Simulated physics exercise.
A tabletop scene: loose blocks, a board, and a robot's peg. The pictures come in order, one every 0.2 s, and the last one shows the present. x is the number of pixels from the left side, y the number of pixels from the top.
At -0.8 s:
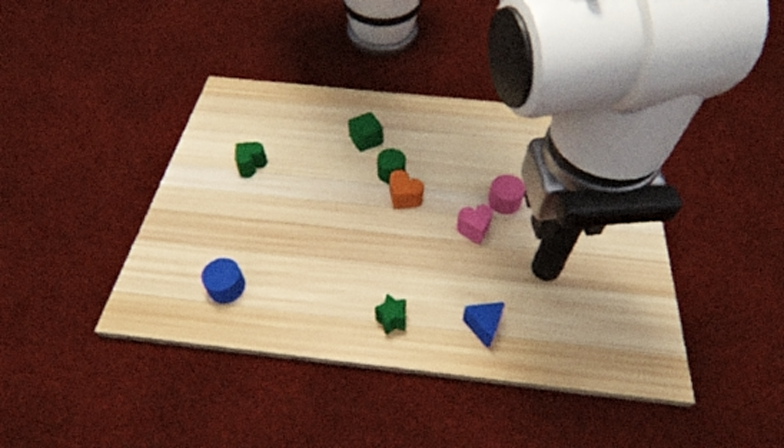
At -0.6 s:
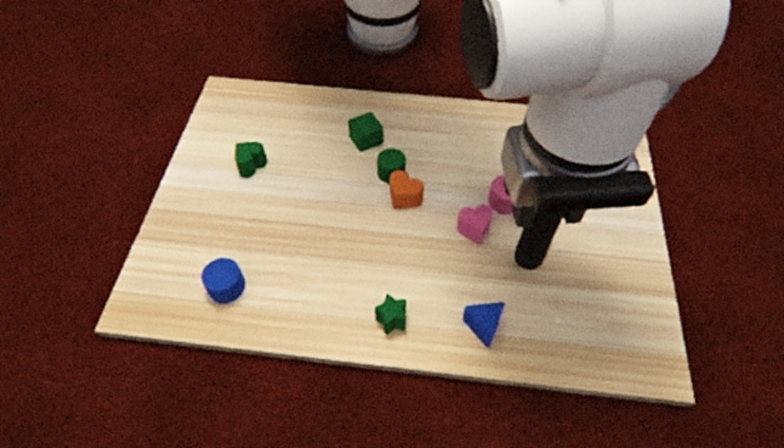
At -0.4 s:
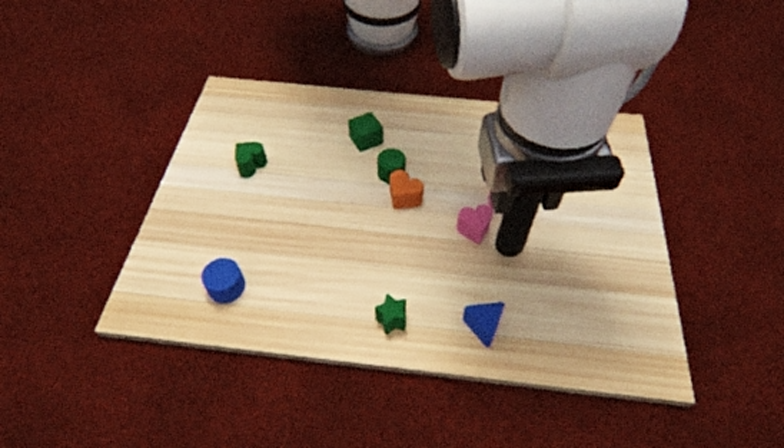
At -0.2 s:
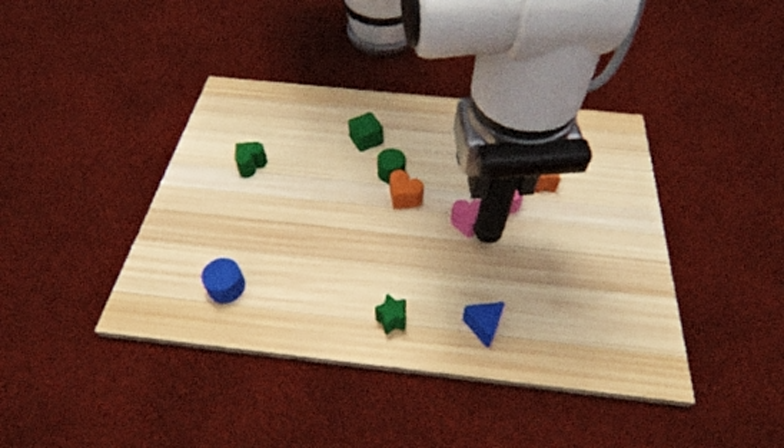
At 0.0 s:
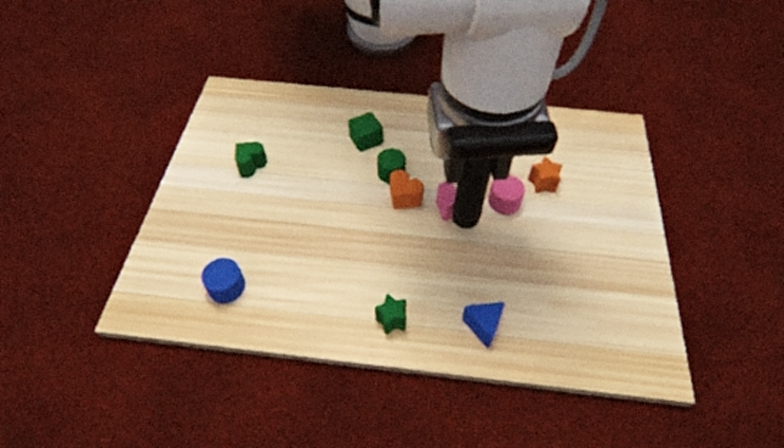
In this clip, a robot arm lowers over a wooden board of colorful blocks moves its black peg leftward and slightly away, nudging the pink heart-shaped block a short distance toward the orange heart while the other blocks stay still.
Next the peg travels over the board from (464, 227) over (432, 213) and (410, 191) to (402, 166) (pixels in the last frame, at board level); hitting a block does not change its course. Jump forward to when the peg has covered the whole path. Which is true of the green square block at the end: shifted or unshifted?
That block will keep its spot.
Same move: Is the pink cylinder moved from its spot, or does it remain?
From what I can tell, it will keep its place.
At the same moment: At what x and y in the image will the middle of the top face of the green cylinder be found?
Somewhere near (377, 144).
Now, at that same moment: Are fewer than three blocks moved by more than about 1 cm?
That would be a no.
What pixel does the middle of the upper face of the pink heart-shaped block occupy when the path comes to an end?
It ends at (433, 165).
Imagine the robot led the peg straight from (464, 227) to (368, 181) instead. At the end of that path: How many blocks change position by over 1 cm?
Of all the blocks, three or more travel more than a centimetre.
What follows on the original path. One third of the way, peg (433, 204); pink heart-shaped block (437, 178), turned 30° clockwise.
Two thirds of the way, peg (410, 182); green cylinder (384, 151); orange heart-shaped block (382, 172), turned 55° anticlockwise; pink heart-shaped block (433, 167), turned 80° clockwise.
At the end, peg (402, 157); green square block unmoved; green cylinder (377, 144); orange heart-shaped block (378, 169), turned 85° anticlockwise; pink heart-shaped block (433, 165), turned 95° clockwise; pink cylinder unmoved.
